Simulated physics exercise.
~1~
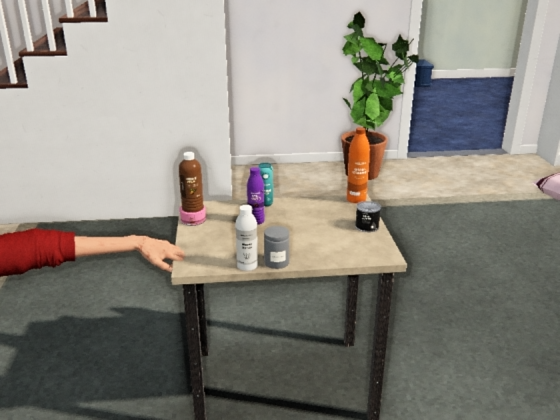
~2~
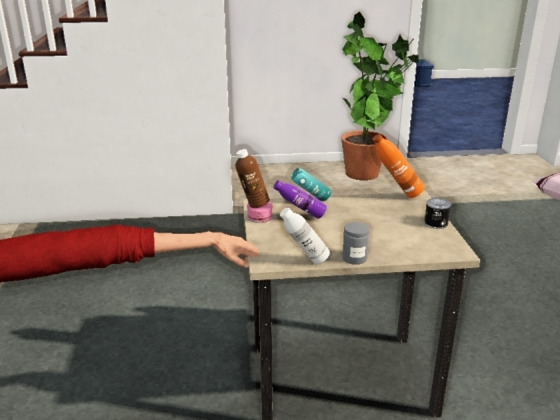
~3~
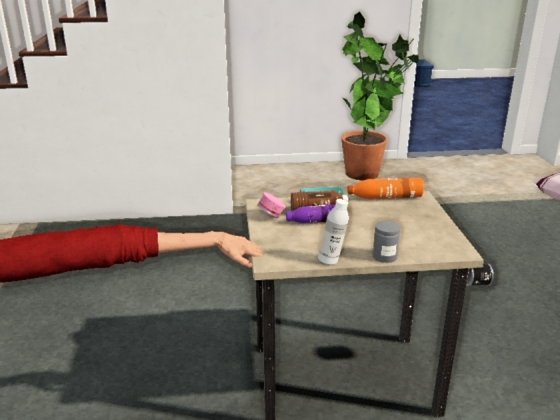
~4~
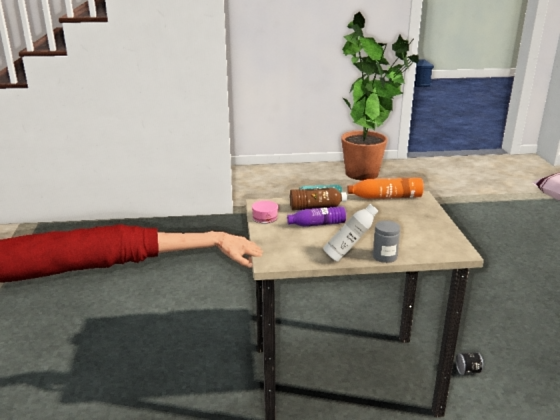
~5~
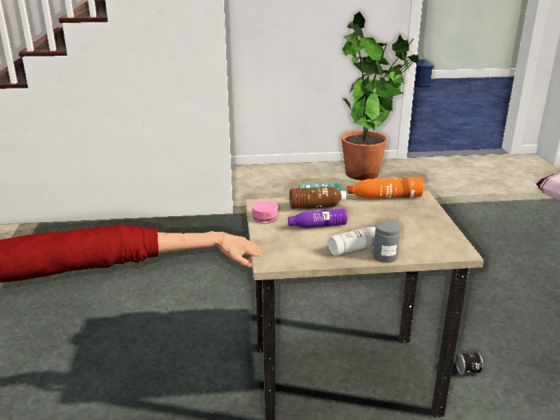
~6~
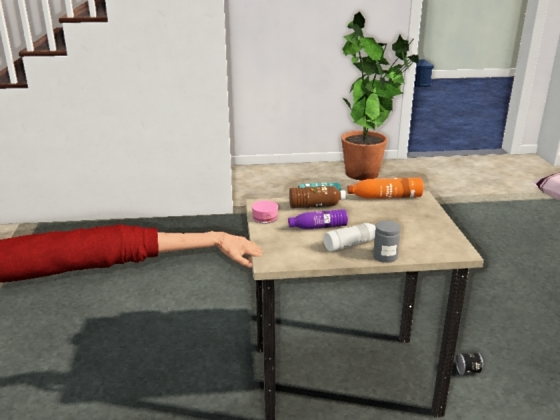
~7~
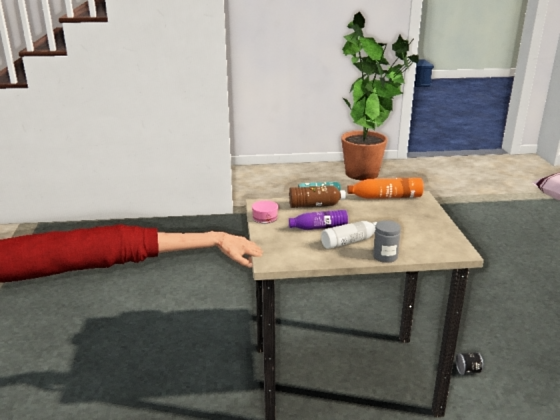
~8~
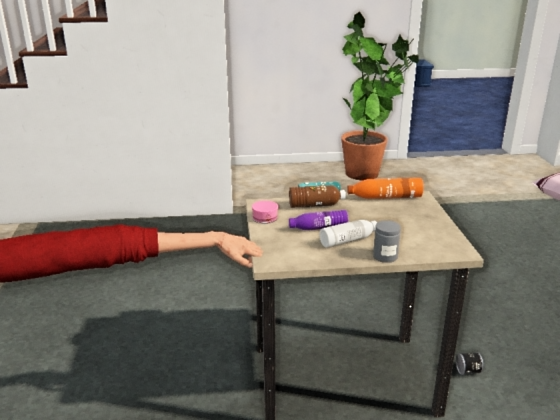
In the video, an outstretched arm is at a side table of bottles and containers as it jerks right, toppling the orange, brown, purple and turquoise items, while a black tin drops to the floor. The white bottle tips last, leaving the grey jar and pink tub untoppled.
